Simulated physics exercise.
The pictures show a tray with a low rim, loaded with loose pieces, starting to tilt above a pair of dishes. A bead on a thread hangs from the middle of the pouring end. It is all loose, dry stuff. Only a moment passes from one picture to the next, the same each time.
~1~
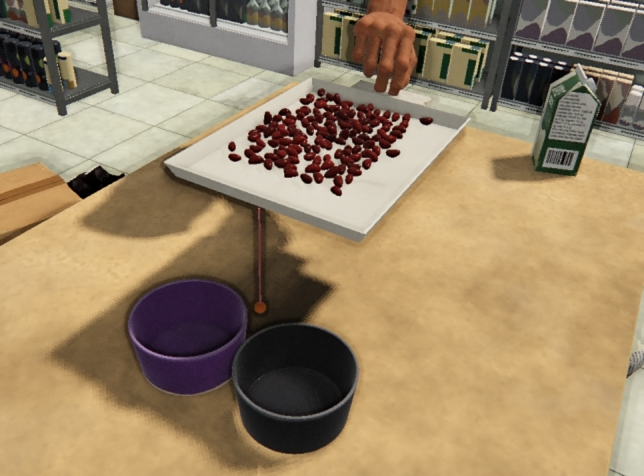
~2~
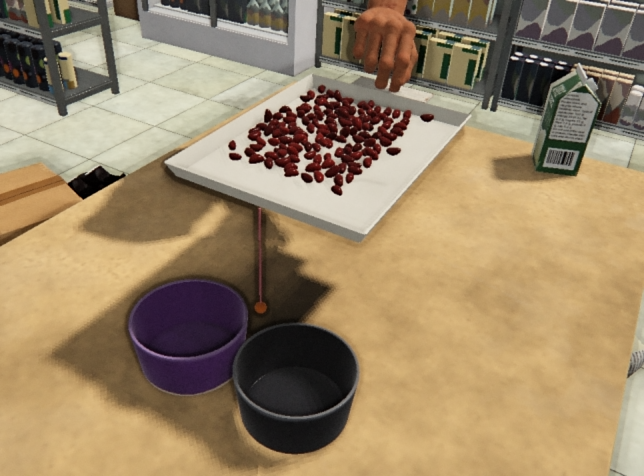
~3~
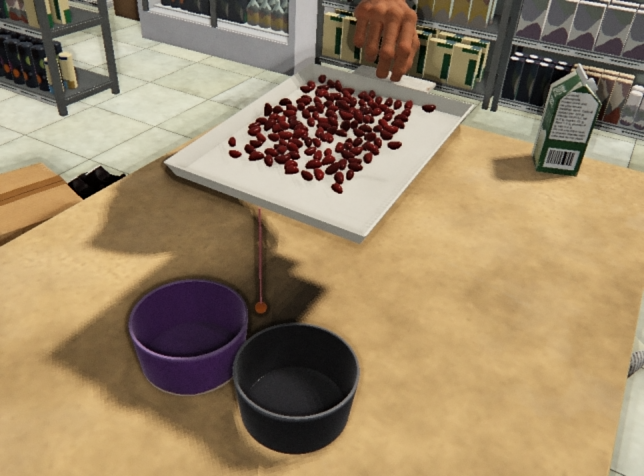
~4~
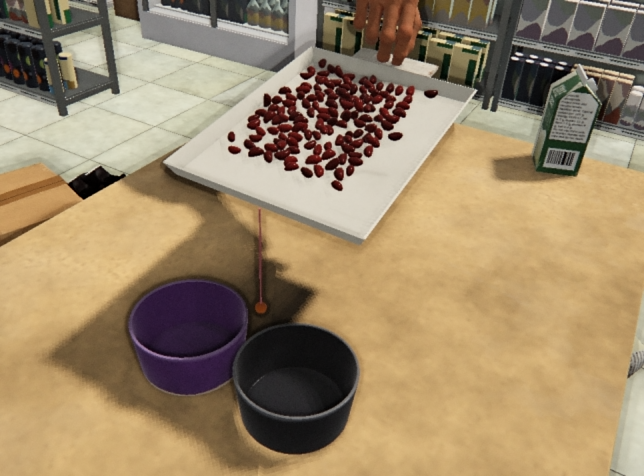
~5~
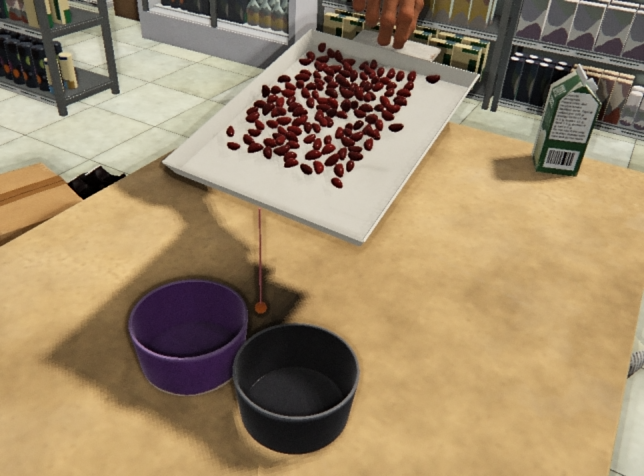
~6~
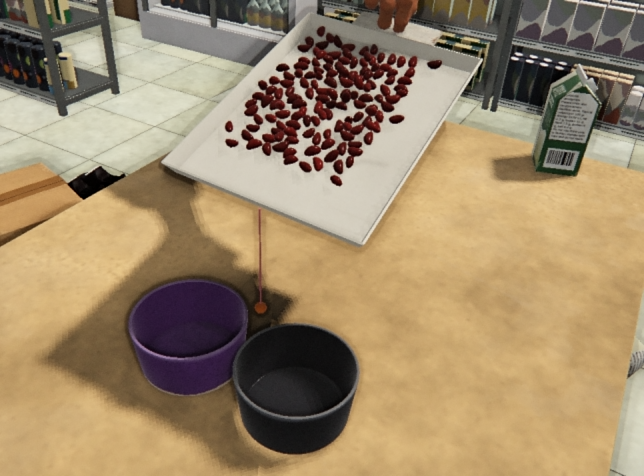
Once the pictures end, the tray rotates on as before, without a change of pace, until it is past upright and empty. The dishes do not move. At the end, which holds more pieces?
The right-hand dish gets more.
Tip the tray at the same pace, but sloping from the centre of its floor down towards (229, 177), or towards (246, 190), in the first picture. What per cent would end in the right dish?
Roughly 0 per cent, and 10 per cent.
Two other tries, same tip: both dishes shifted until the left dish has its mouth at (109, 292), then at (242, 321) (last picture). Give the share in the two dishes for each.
The first gives 40 %, the second 70 %.
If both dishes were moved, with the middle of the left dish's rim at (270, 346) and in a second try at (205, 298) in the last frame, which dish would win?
First the left-hand dish, then right.
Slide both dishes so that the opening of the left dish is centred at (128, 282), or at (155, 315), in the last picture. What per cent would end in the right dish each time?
First some 30, then 50 per cent.
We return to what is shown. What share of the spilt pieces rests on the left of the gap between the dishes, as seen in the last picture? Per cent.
It comes to 30 per cent or so.
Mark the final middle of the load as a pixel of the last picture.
Close to (281, 409).
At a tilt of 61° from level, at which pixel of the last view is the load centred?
Close to (282, 208).
Soon after the last picture, tray tipped steeply; most on the tray; a stray few in the right dish; a stray few in the left dish; about a quarter in the air.
A little later, tray tipped right over; a small part on the tray; about half in the right dish; about a quarter in the left dish; a small part outside both; about a quarter in the air.
Later still, tray tipped past a quarter turn; about half in the right dish; about a quarter in the left dish; about a quarter outside both.
At rest, tray tipped past a quarter turn; about half in the right dish; about a quarter in the left dish; about a quarter outside both.
